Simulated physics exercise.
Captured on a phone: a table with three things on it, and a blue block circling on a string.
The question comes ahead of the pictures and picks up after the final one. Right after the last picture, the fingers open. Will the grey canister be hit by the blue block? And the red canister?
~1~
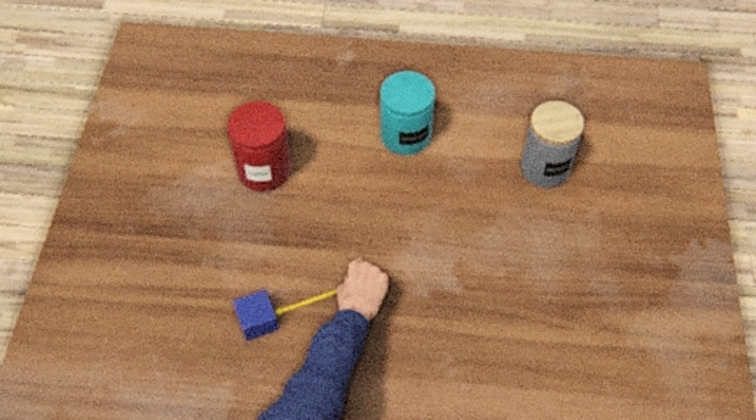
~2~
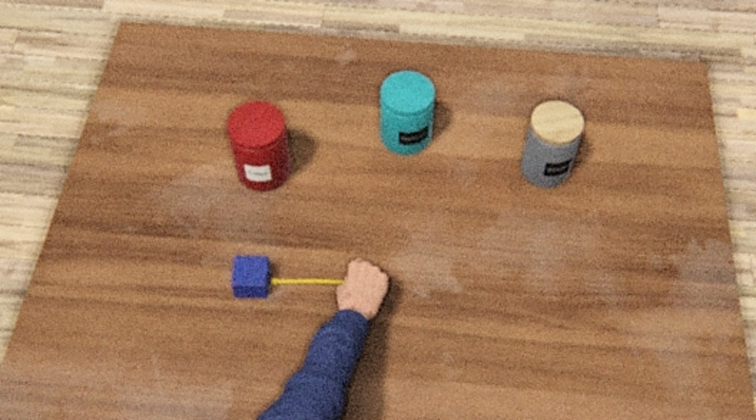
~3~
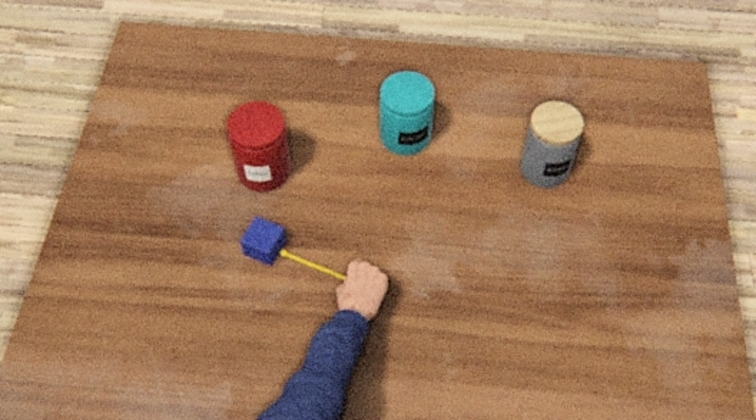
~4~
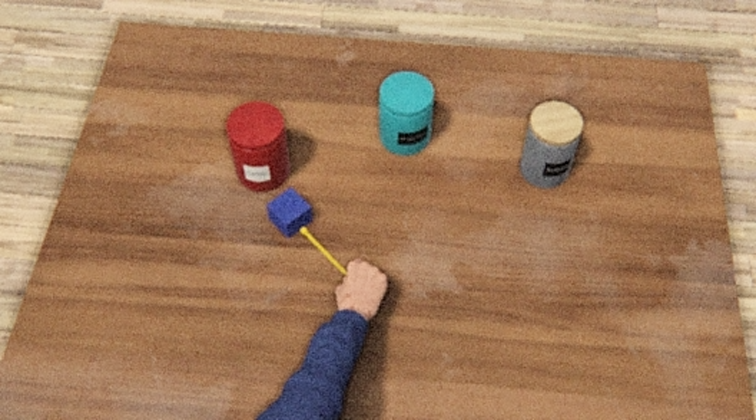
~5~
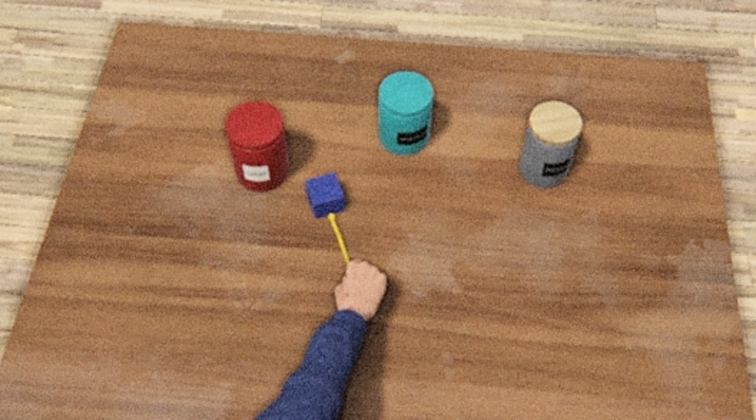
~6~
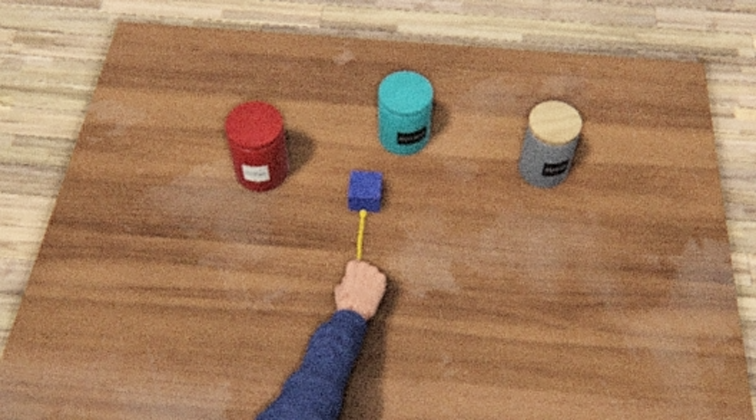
As for the outcome, the grey canister will not be hit, the red canister will not be hit.
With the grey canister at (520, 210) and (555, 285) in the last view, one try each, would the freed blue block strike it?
In the first case it is struck; in the second case it escapes.
Then, 0.08 s past the final frame, block near (442, 206).
Then, 0.20 s past the final frame, block near (542, 226).
When it is over, block near (704, 258). The grey canister escapes it and the red canister stays untouched.
